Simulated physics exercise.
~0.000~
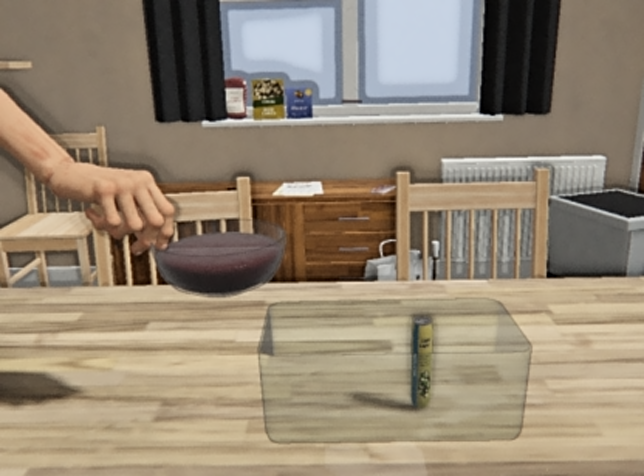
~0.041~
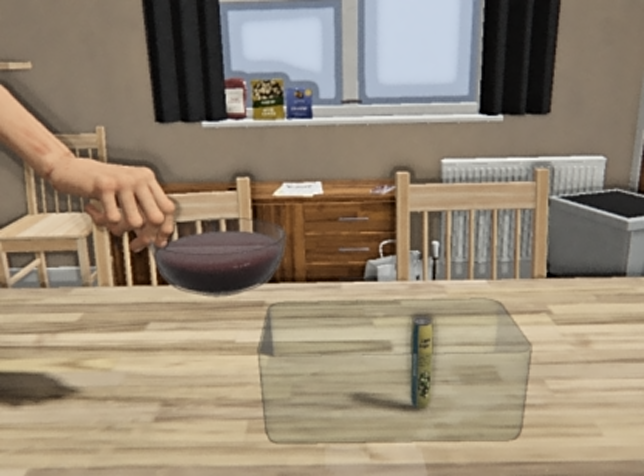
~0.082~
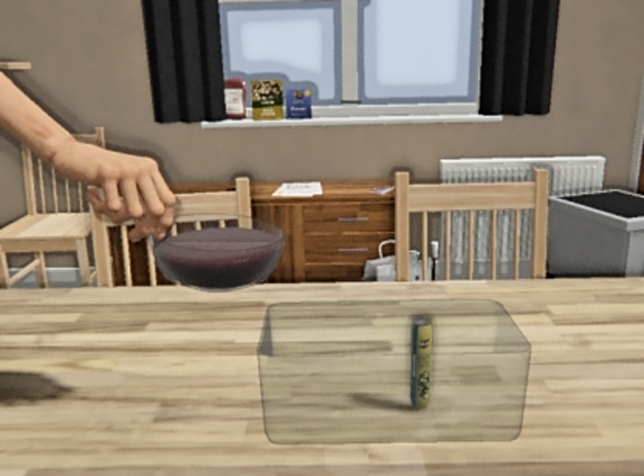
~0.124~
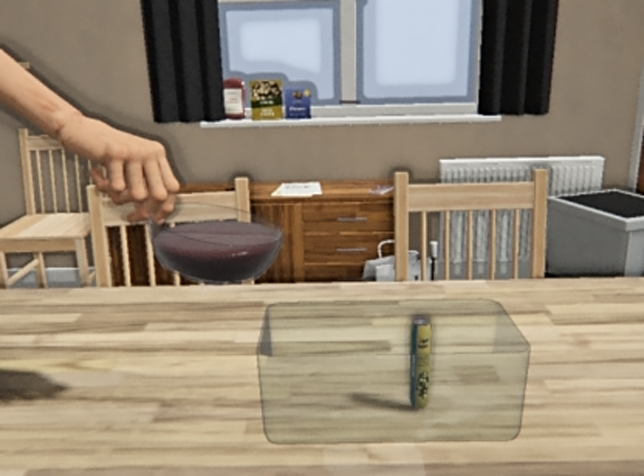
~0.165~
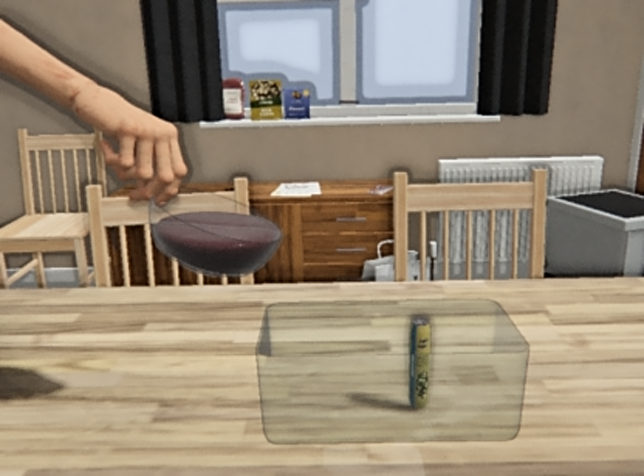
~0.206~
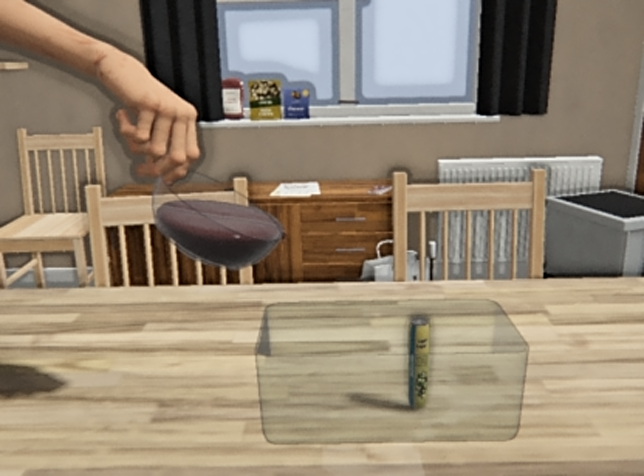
A hand holds a glass bowl of dark wine and gradually tilts it to the right.
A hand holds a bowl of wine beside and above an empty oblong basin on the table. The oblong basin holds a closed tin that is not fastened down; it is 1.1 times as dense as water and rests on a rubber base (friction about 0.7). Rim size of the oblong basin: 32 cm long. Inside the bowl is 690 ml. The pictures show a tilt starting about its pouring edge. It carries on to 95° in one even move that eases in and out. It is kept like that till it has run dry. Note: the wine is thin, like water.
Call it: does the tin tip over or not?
It tips over.
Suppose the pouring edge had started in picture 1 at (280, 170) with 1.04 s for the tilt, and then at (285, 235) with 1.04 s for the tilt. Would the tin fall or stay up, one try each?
Run one: It does not tip. Run two: It does not tip.
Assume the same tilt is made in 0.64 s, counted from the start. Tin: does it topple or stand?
Result: Tin tipped over.
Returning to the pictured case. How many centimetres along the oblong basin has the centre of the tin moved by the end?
Net tin displacement: Roughly 3.5 cm.
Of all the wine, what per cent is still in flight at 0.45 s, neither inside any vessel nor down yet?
Estimate: About 64 % of all of it.
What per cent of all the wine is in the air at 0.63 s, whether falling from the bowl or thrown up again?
Around 12 percent of the liquid.
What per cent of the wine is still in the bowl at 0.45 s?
Still held: Roughly 28 % of the total.
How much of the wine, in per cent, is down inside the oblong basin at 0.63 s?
About 88 per cent.
Then, 0.45 s in, the tilt is 91° and 27 per cent is still to pour; the tin stands where it began.
Then, 0.63 s in, the tilt is 95° and 1 per cent is still to pour; the tin leans 7°.
Then, 0.82 s in, the tilt is 95° and 0 per cent is still to pour; the tin leans 20°.
Then, 1.02 s in, the tilt is 95° and 0 per cent is still to pour; the tin lies on its side.
Finally, the tin lies on its side.
